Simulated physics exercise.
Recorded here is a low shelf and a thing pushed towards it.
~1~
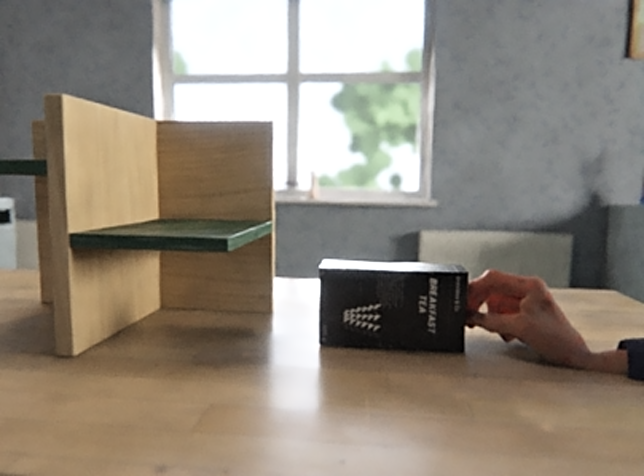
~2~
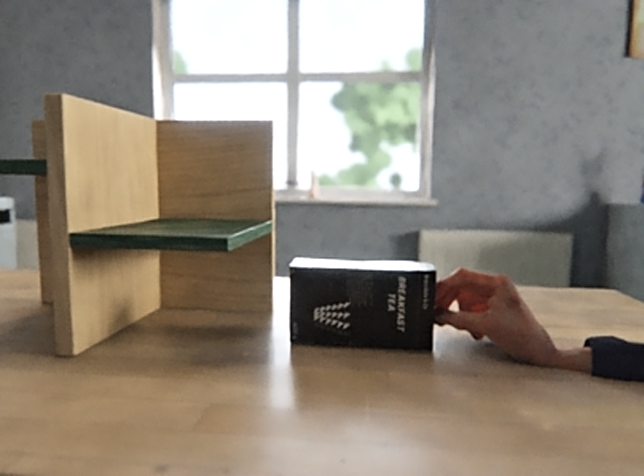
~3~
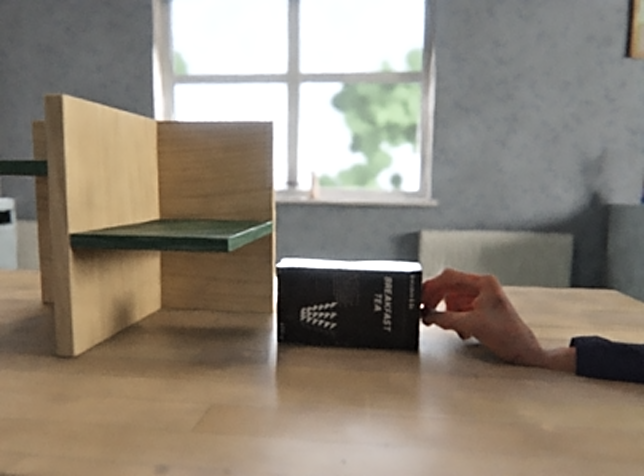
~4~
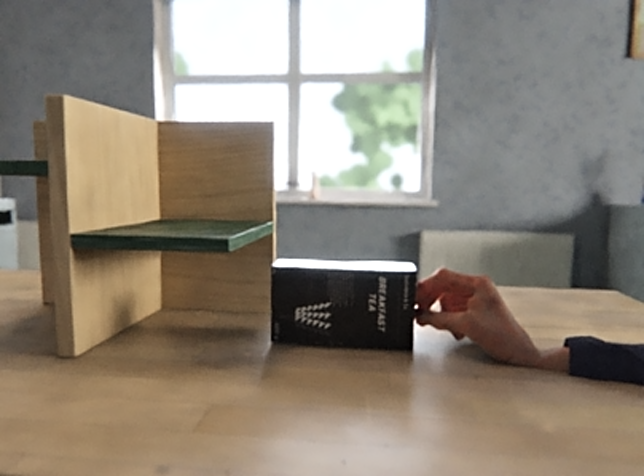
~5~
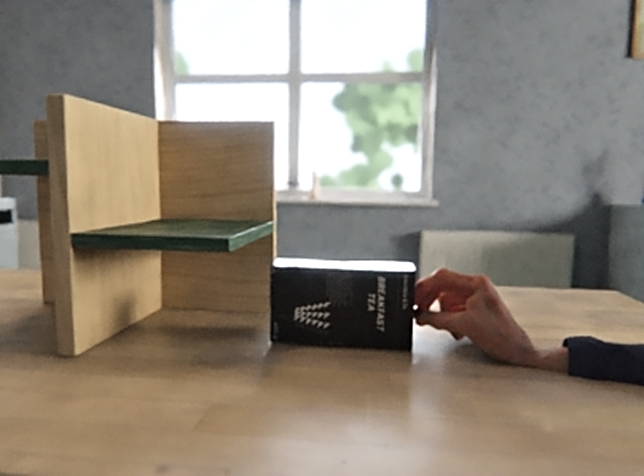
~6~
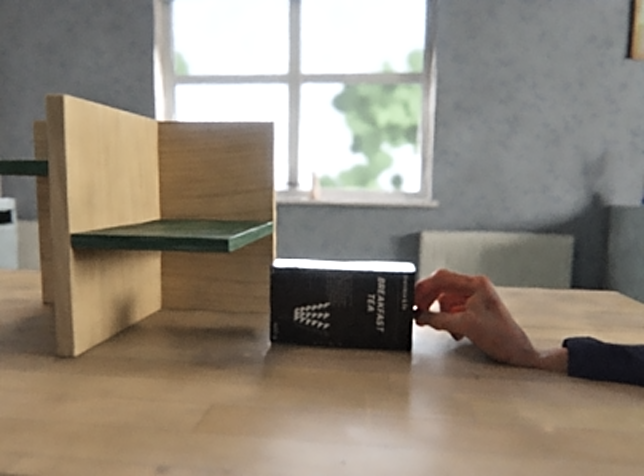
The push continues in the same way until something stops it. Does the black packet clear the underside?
The black packet goes under.
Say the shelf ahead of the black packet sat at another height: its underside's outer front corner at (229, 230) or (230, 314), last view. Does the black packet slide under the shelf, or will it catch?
Taking the two heights in turn, it slips beneath and then hits the shelf.
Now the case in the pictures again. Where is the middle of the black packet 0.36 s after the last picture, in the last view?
Its centre should be near (301, 301).
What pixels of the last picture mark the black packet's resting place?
Around (195, 297).
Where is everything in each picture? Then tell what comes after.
Hand sliding it forward; black packet (391, 304); shelf (115, 221), in the first frame.
Hand sliding it forward; black packet (362, 303); shelf (115, 221), in the second frame.
Hand sliding it forward; black packet (348, 303); shelf (116, 221), in the third frame.
Hand sliding it forward; black packet (343, 303); shelf (116, 222), in the fourth frame.
Hand sliding it forward; black packet (342, 302); shelf (117, 221), in the fifth frame.
Hand sliding it forward; black packet (342, 303); shelf (117, 221), in the sixth frame.
Then, 0.36 s on from there, black packet sliding up to the opening near (302, 301).
Then, 0.66 s on from there, black packet part of the way in near (245, 299).
In the end, the black packet goes under, near (195, 297).
